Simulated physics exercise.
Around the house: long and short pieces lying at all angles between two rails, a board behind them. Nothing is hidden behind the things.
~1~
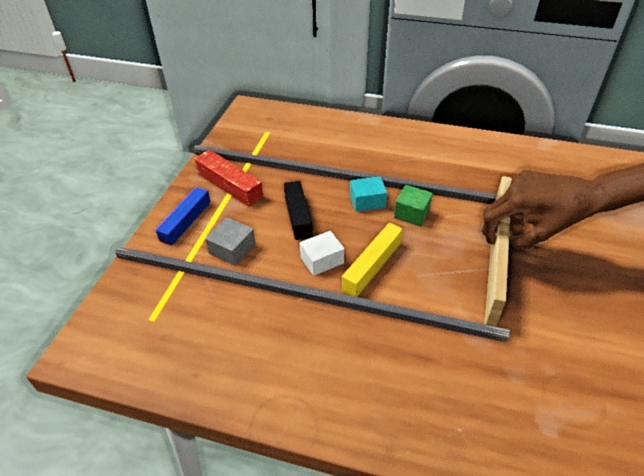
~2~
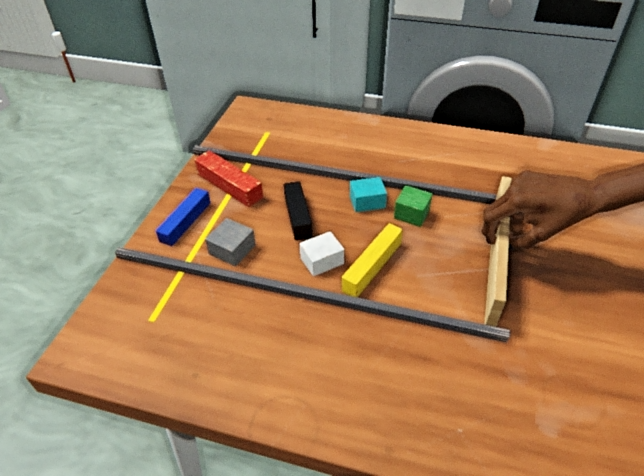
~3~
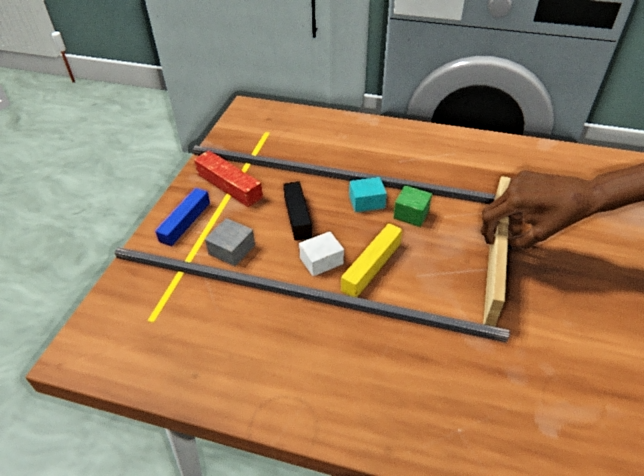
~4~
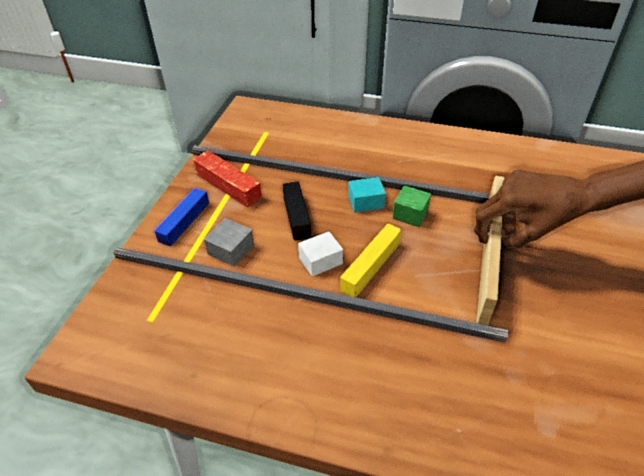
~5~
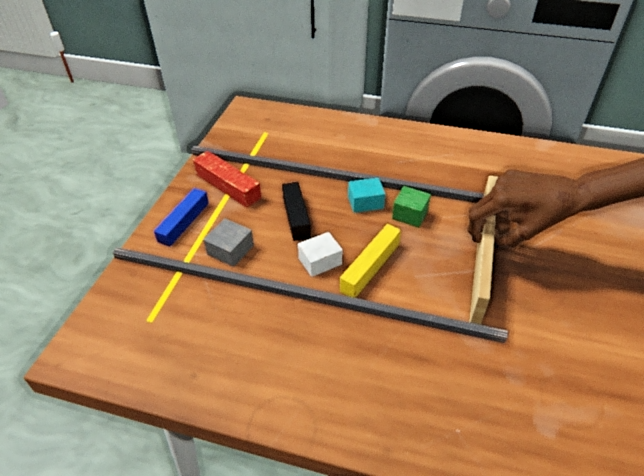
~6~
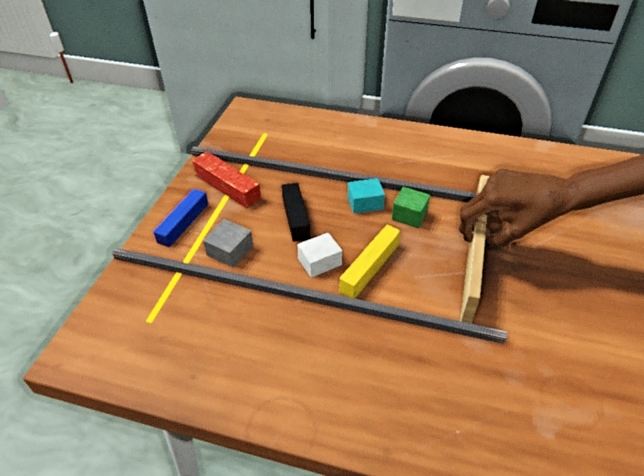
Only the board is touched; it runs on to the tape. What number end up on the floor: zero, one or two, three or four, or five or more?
Here the number that fall off is one or two.
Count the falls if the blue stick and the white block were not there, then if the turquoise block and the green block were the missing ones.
It would be 0 and 0.
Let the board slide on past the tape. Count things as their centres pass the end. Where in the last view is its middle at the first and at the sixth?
At (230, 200) for the first, at (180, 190) for the sixth.
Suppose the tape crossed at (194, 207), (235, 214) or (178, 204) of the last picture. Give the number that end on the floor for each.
In that order 3, 0 and 6.
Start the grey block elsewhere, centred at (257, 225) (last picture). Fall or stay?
Then it stays on.
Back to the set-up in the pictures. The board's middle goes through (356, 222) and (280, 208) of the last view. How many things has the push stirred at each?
First 4, then 7.
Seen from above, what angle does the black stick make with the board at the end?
Roughly 15° out of line.
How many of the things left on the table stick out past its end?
It comes to 2.
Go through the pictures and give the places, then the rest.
The first picture shows blue stick (184, 216); red bar (228, 178); grey block (231, 242); board (499, 247); tape (220, 210).
The second picture shows red bar (228, 178); yellow bar (373, 259).
The third picture shows grey block (231, 242); white block (322, 254).
The fourth picture shows blue stick (183, 216); black stick (296, 210).
The fifth picture shows red bar (227, 178); turquoise block (366, 195).
The sixth picture shows blue stick (182, 217); red bar (226, 179); grey block (229, 243); board (476, 244); tape (218, 211).
Soon after, none off yet; blue stick at rest near (182, 217); red bar at rest near (226, 179); grey block at rest near (229, 243).
After that, none off yet; blue stick at rest near (182, 217); red bar moving near (220, 178); grey block displaced a little near (214, 242).
In the end, the number that fall off is one or two; gone, blue stick.
